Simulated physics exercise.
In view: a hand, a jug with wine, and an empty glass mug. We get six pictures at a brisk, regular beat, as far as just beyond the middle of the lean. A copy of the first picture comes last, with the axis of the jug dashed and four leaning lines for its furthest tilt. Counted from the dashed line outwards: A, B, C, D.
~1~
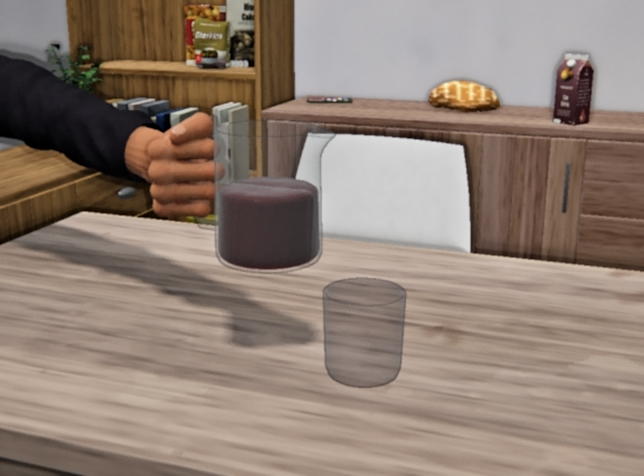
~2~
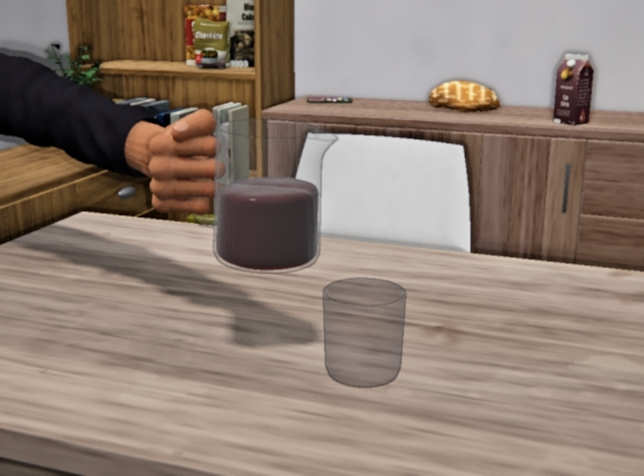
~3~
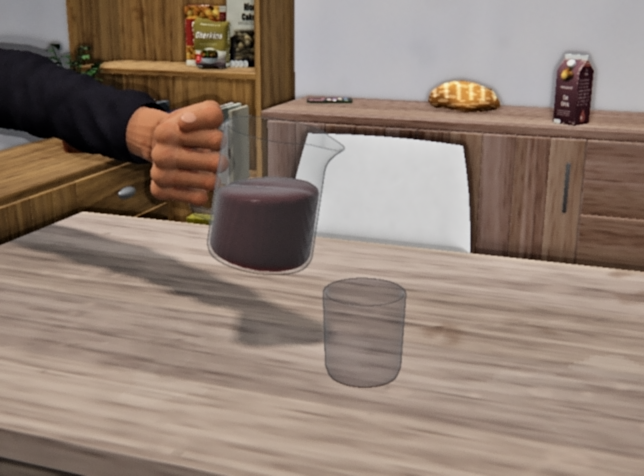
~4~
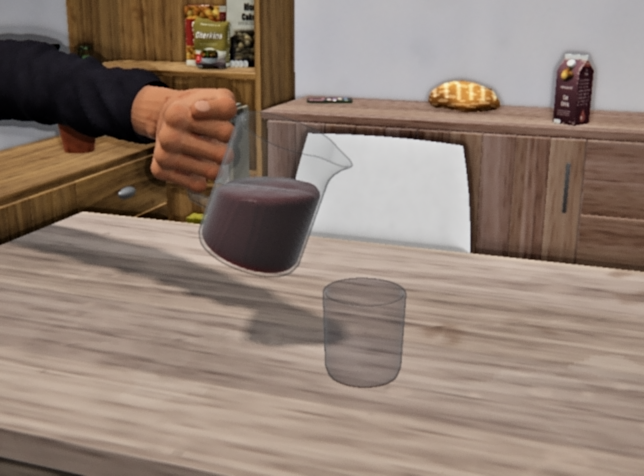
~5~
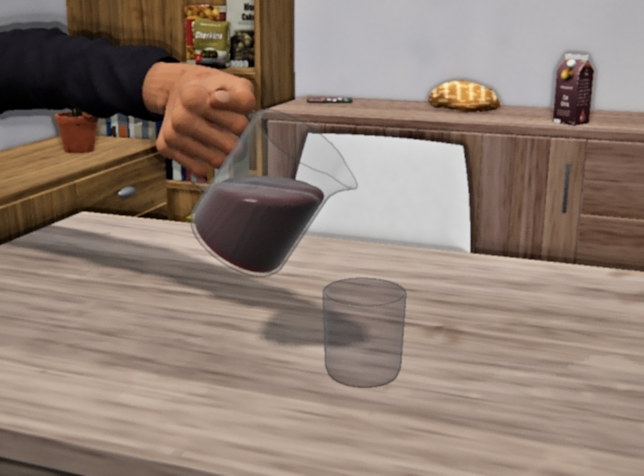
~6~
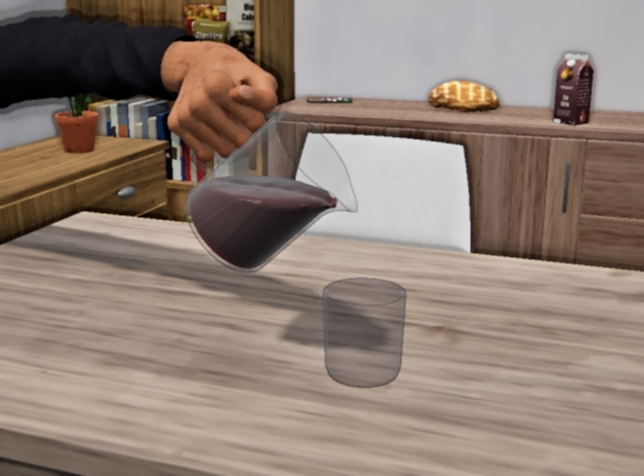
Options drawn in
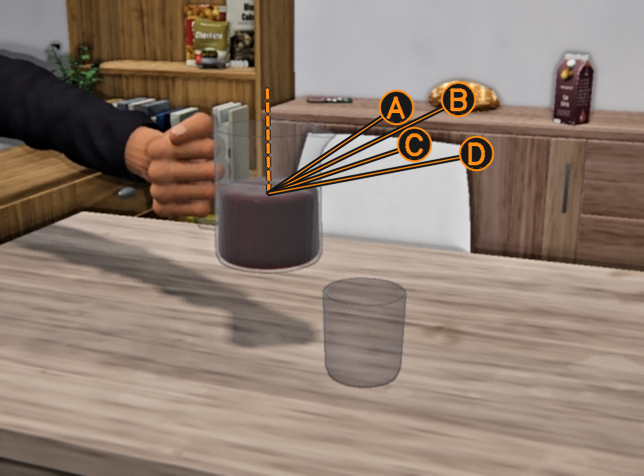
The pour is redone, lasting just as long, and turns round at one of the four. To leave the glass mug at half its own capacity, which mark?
Choose C.
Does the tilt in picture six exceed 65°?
No, it does not.
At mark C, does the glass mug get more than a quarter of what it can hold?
Yes, clearly.
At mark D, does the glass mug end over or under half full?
Over.
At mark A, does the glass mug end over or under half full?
Under.
On the marked copy, A at (382, 117); B at (443, 108); C at (398, 150); D at (460, 157).
If A is chosen, the glass mug ends with about 13 % of what it can hold.
If B is chosen, the glass mug ends with about 29 % of what it can hold.
If C is chosen, the glass mug ends with about 50 % of what it can hold; 3 % of the wine is spilt.
If D is chosen, the glass mug ends with about 75 % of what it can hold; 3 % of the wine is spilt.
